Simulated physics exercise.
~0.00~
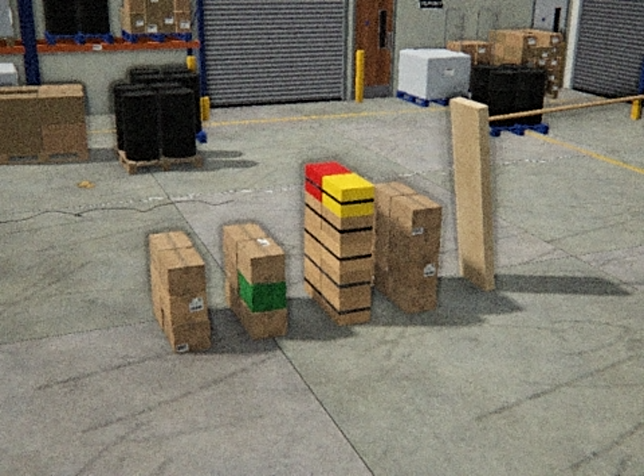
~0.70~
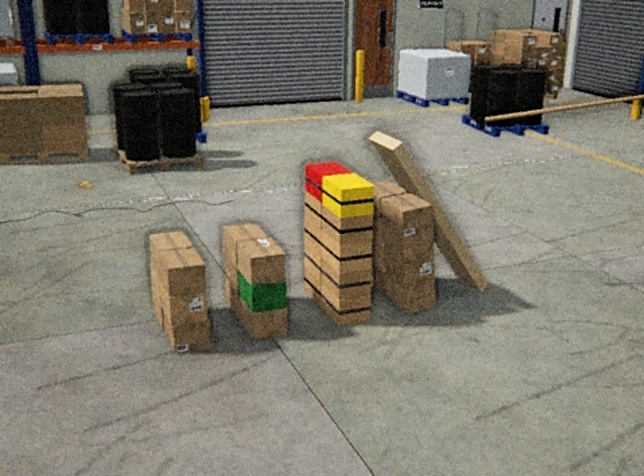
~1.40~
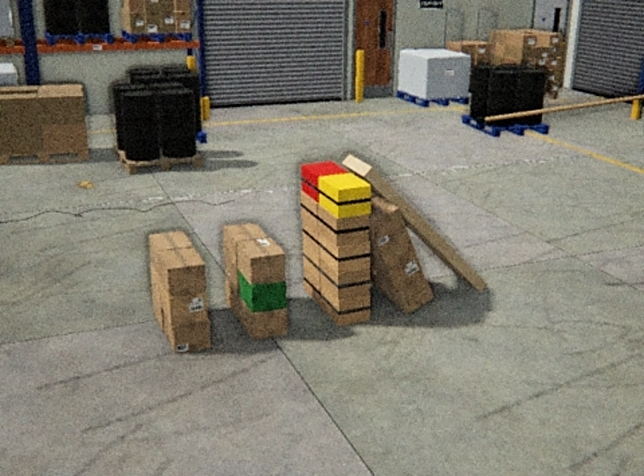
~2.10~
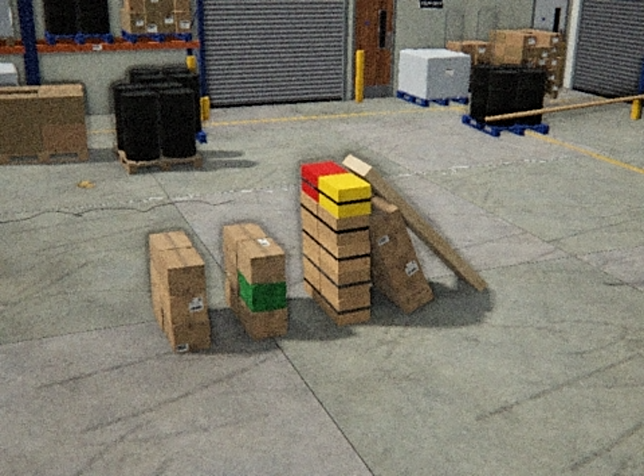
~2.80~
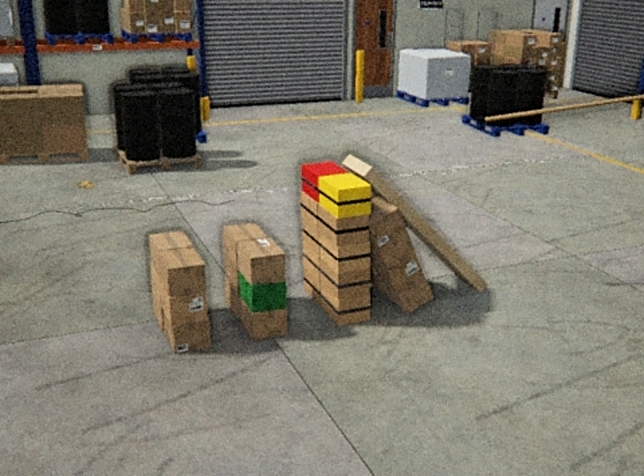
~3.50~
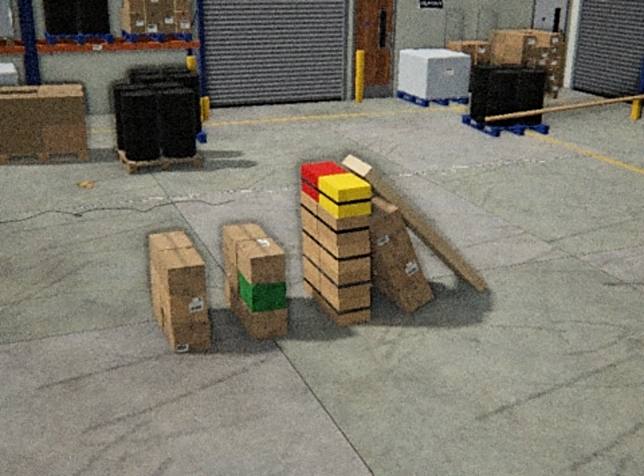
In a warehouse, a tall board tipped left into a row of carton stacks, pushing the nearest stack into a lean against the one topped with red and yellow, which barely shifted and stayed standing, as did the stack with the green carton.
